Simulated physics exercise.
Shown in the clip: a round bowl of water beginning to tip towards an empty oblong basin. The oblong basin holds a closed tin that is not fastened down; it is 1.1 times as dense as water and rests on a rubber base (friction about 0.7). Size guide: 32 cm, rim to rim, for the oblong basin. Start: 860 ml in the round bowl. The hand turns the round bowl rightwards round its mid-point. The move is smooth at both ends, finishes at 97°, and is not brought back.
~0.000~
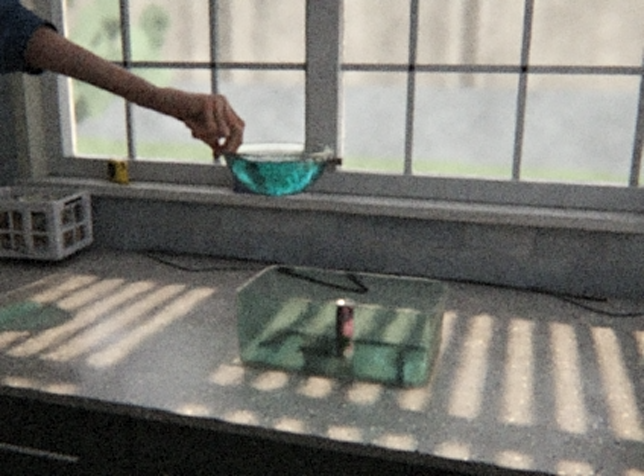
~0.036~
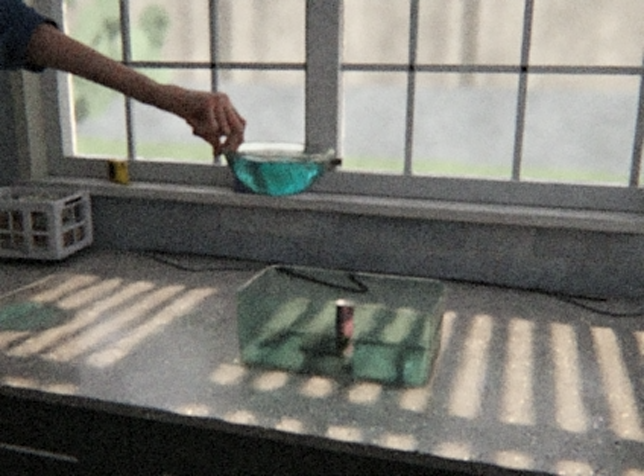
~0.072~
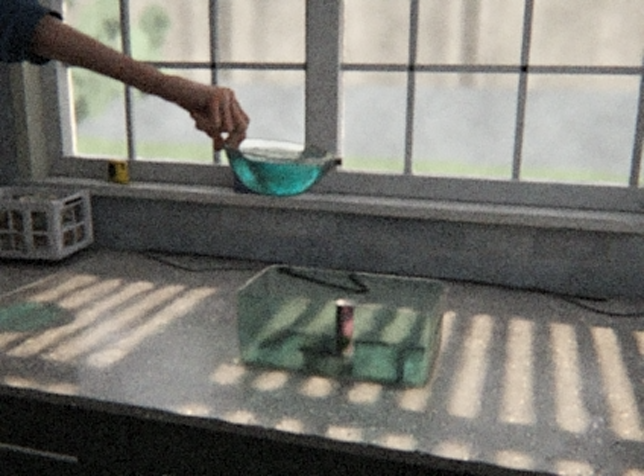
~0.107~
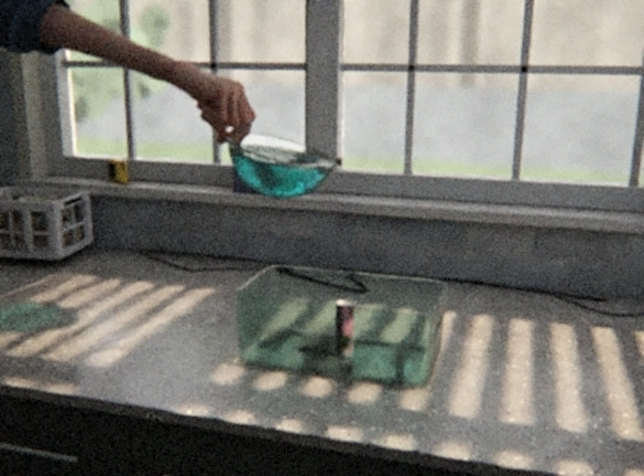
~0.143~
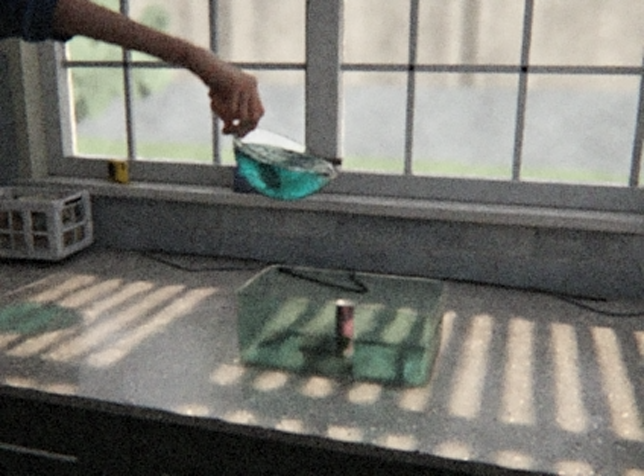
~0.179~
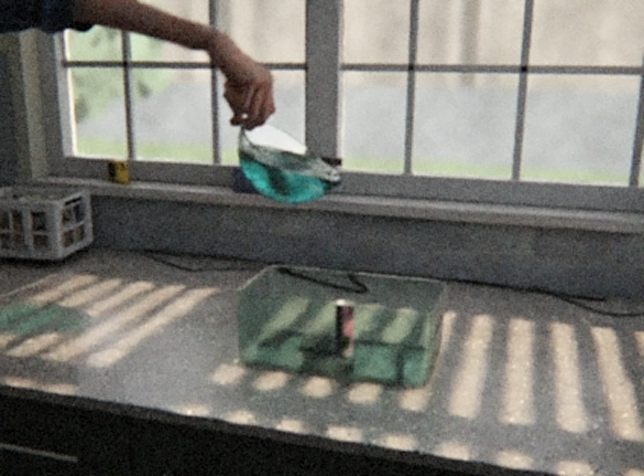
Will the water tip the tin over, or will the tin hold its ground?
It will stay on its base.
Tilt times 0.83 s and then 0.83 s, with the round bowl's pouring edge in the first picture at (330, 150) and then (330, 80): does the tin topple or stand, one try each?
In the first try it comes down; in the second it comes down.
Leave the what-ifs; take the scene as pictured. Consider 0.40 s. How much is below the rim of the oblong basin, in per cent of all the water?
34 %, give or take.
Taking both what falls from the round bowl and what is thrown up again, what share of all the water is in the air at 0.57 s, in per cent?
Estimated airborne part: Roughly 14 per cent.
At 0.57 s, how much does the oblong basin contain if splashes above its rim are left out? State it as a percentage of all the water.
About 86 %.
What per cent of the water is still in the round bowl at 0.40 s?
Roughly 5 percent.
Then, 0.40 s in, the tilt is 96° and 5 per cent is still to pour; the tin stands where it began.
Then, 0.57 s in, the tilt is 97° and 0 per cent is still to pour; the tin stands where it began.
Then, 0.74 s in, the tilt is 97° and 0 per cent is still to pour; the tin stands where it began.
Then, 0.93 s in, the tilt is 97° and 0 per cent is still to pour; the tin stands where it began.
Finally, the tin stands where it began.
